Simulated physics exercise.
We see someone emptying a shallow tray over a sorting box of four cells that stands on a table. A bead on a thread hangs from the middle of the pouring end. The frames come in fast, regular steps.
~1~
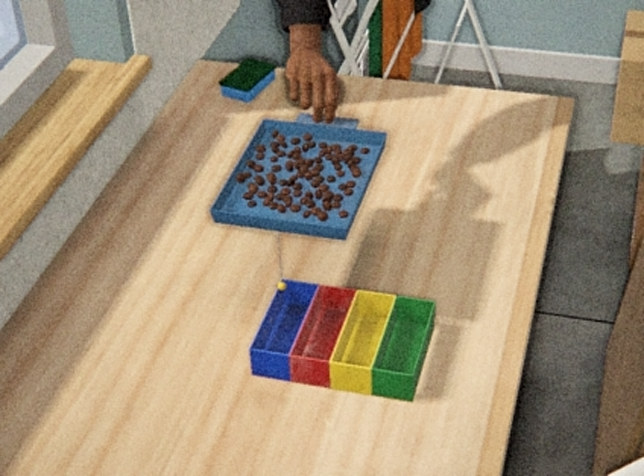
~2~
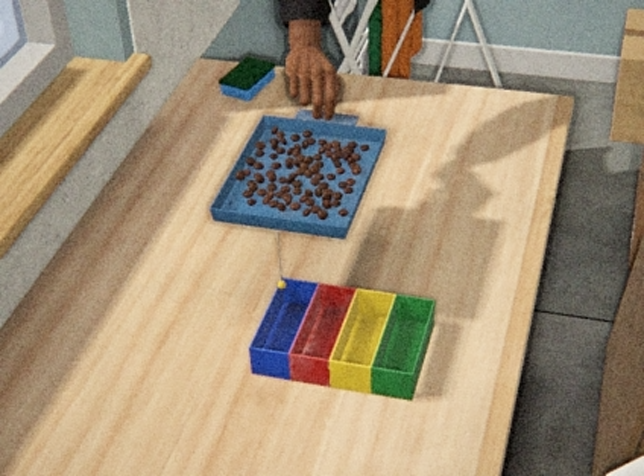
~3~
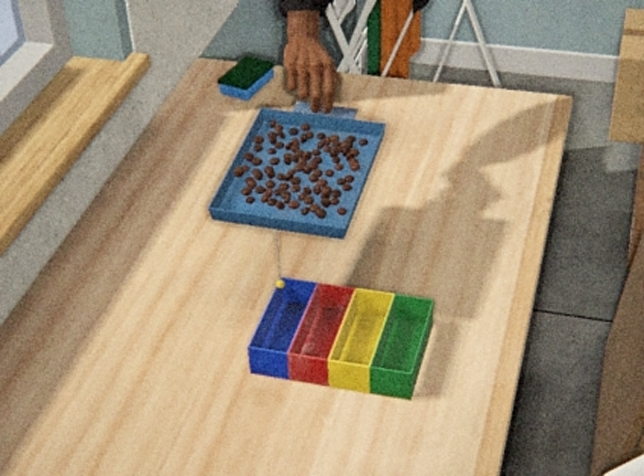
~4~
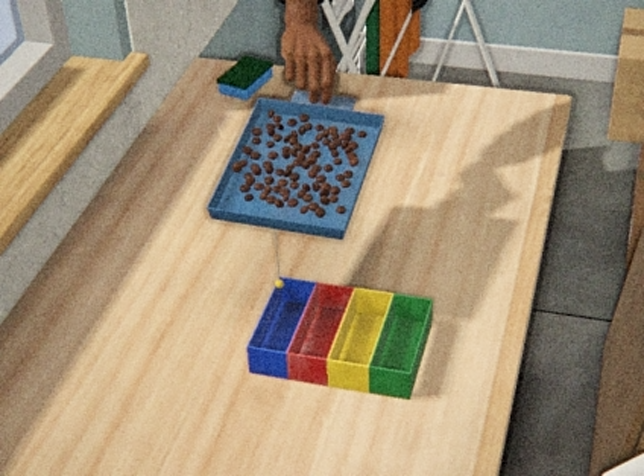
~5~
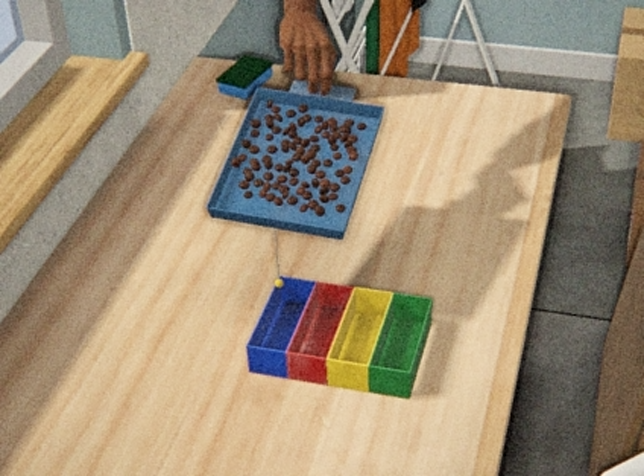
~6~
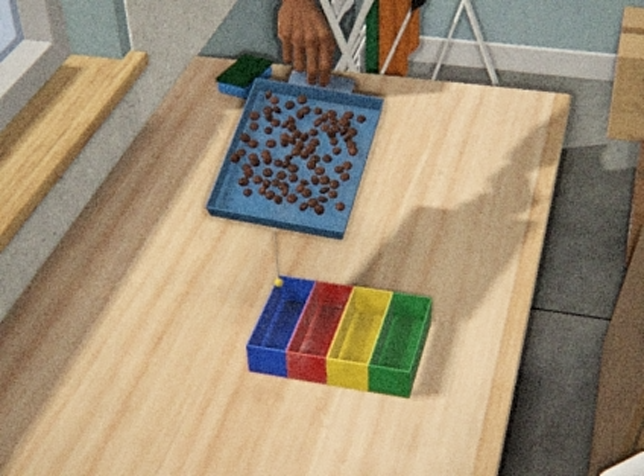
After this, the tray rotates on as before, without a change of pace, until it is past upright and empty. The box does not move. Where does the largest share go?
It favours the red compartment.
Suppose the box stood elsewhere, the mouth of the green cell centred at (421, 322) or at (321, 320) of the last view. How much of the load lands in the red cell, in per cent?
First some 40, then 10 per cent.
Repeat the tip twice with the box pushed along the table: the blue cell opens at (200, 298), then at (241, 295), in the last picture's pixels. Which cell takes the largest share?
First the cell in green, then the yellow one.
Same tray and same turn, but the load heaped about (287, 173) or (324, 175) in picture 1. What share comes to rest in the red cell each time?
In turn 50 and 50 in a hundred.
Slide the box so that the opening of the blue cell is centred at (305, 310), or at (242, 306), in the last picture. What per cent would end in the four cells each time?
About 80 and 100 per cent.
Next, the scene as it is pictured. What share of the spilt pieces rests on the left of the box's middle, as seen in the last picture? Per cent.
Close to 100 per cent.
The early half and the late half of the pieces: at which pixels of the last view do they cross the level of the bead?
First near (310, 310), later near (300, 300).
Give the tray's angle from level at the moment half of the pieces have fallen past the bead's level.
Around 105° of tilt.
Soon after the last picture, tray tipped steeply; all on the tray.
A little later, tray tipped right over; about two thirds on the tray; about a quarter in the red cell; a small part in the blue cell; a stray few in the yellow cell; a small part falling or outside the box.
Later still, tray tipped past a quarter turn; about half in the red cell; about a third in the blue cell; a small part in the yellow cell; a small part falling or outside the box.
At rest, tray tipped past a quarter turn; about half in the red cell; about a third in the blue cell; a small part in the yellow cell; none in the green cell; a small part outside the box.
